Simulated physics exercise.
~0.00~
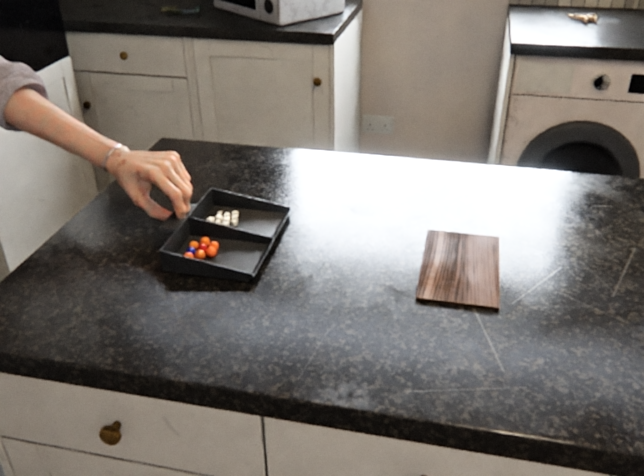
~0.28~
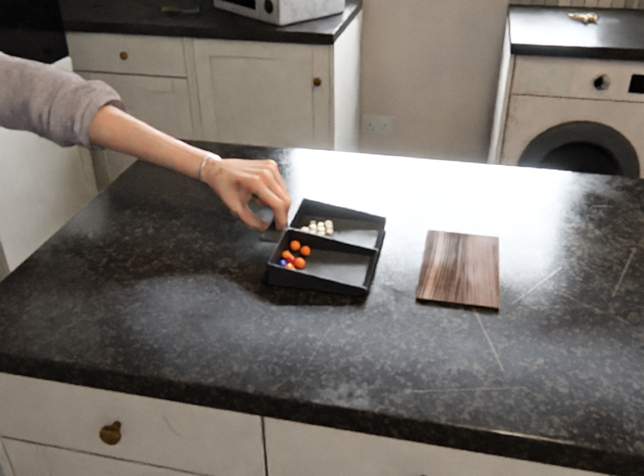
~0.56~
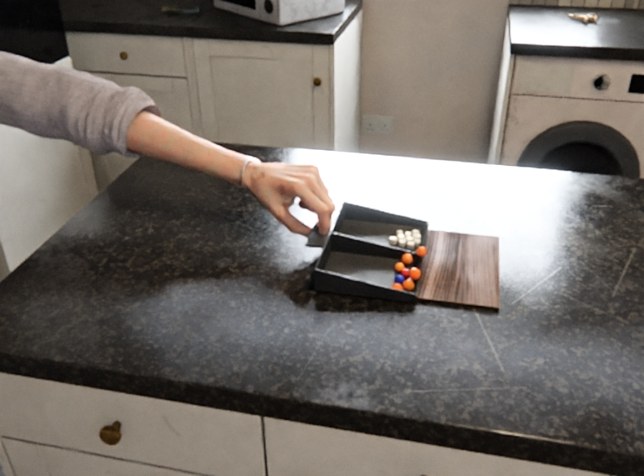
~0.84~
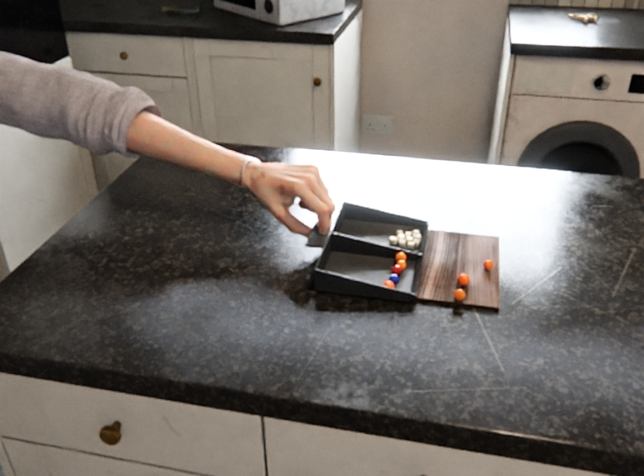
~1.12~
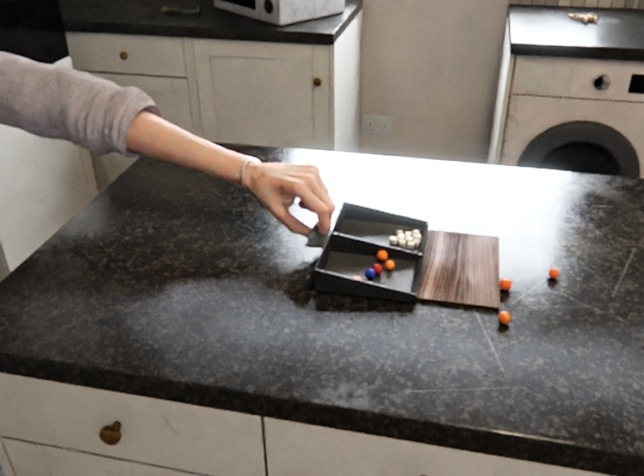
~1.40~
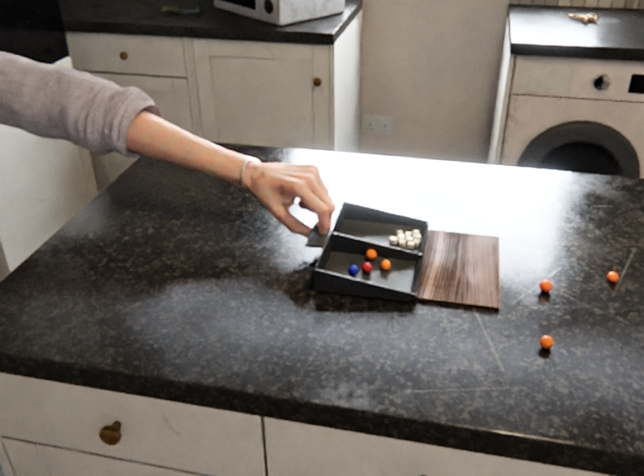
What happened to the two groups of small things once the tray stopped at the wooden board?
Some of the colourful balls in the near part went over the front rim, with three orange ones ending up on the counter beyond the board. The white pieces in the far part all stayed in the tray.
